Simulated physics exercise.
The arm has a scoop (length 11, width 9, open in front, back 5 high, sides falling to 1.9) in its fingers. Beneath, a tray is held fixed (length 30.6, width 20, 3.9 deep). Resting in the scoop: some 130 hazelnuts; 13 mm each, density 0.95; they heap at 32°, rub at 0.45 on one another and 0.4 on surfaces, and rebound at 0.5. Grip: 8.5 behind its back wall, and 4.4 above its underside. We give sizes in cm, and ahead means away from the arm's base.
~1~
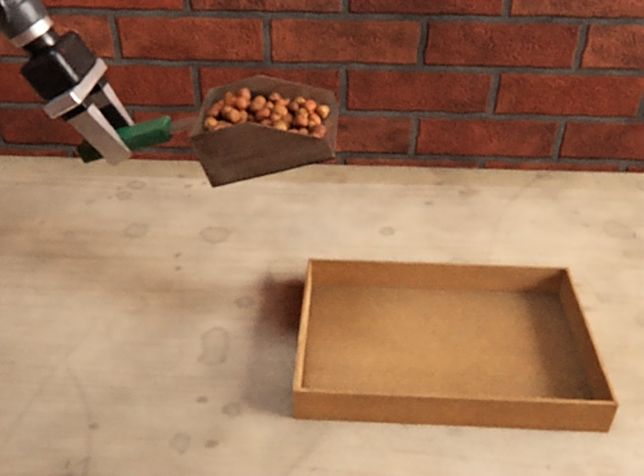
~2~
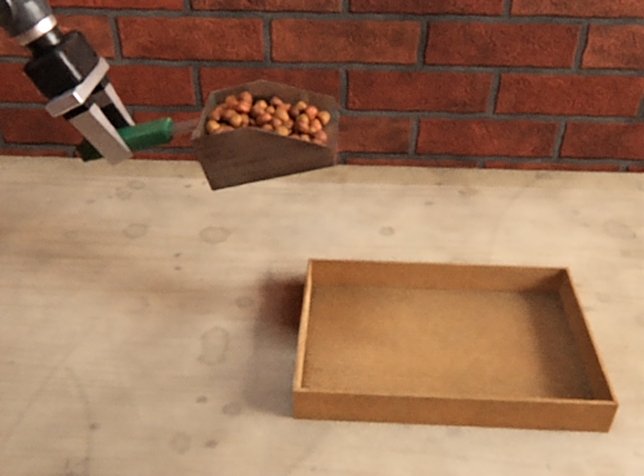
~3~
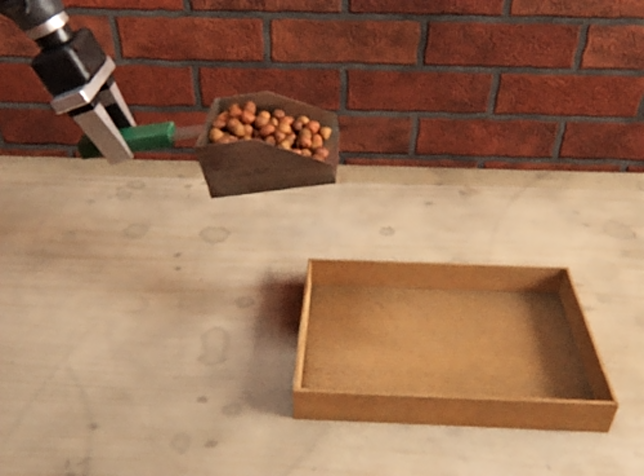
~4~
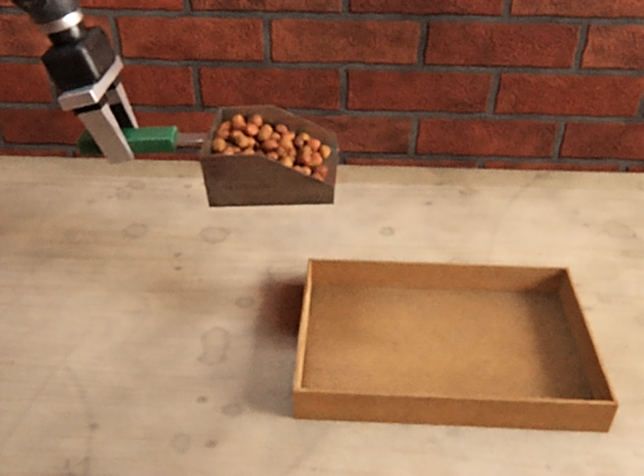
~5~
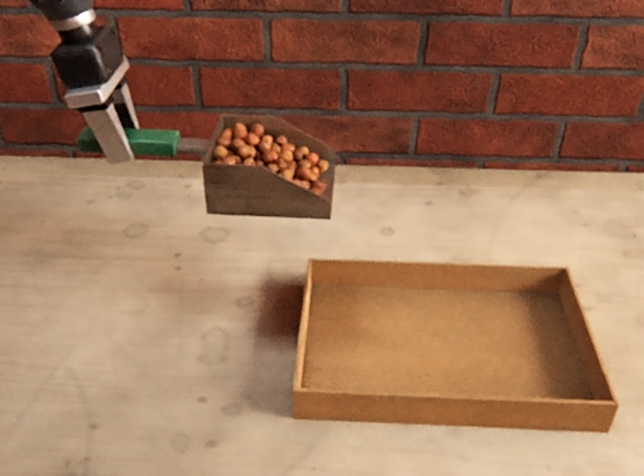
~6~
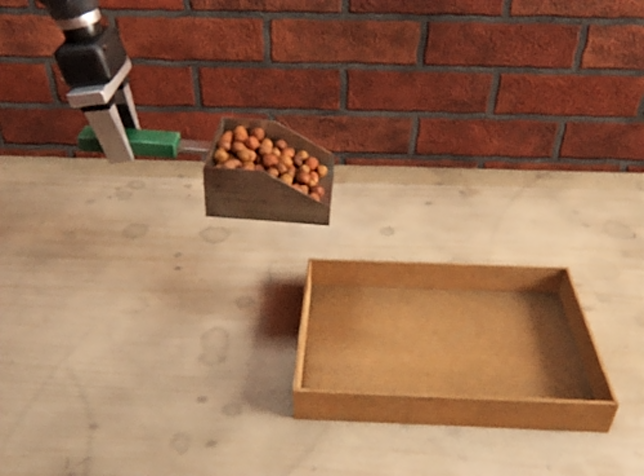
Robot arm holding a scoop of hazelnuts above a table with an empty wooden tray, lowering it slightly while tilting it forward.
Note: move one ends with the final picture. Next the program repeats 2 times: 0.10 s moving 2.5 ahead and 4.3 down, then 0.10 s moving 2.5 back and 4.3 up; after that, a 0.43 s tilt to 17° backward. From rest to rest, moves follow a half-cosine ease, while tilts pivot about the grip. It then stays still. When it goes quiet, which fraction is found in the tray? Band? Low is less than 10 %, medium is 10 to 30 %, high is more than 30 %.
High.
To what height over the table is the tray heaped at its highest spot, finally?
Some 2.0 cm up.
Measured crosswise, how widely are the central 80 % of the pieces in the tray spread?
Some 16 cm wide.
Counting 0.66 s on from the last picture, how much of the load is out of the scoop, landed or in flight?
Share out: Near 45 %.
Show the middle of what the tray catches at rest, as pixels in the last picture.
I'd put it at roughly (451, 345).
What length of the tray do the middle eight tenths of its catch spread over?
It spans some 22 centimetres.
Then, 0.33 s on, tilted 3° forward, highest piece 23 above the table; 102 on the scoop, 3 in the tray, 22 in flight or on a rim.
Then, 0.66 s on, tilted 11° backward, highest piece 26 above the table; 70 on the scoop, 52 in the tray, 5 in flight or on a rim.
Then, 1.03 s on, tilted 17° backward, highest piece 28 above the table; 70 on the scoop, 56 in the tray, 1 on the table or floor.
Then, 2.08 s on, tilted 17° backward, highest piece 28 above the table; 70 on the scoop, 56 in the tray, 1 on the table or floor.
In the end, 70 on the scoop, 56 in the tray, 1 on the table or floor. That is 44 % in the tray.
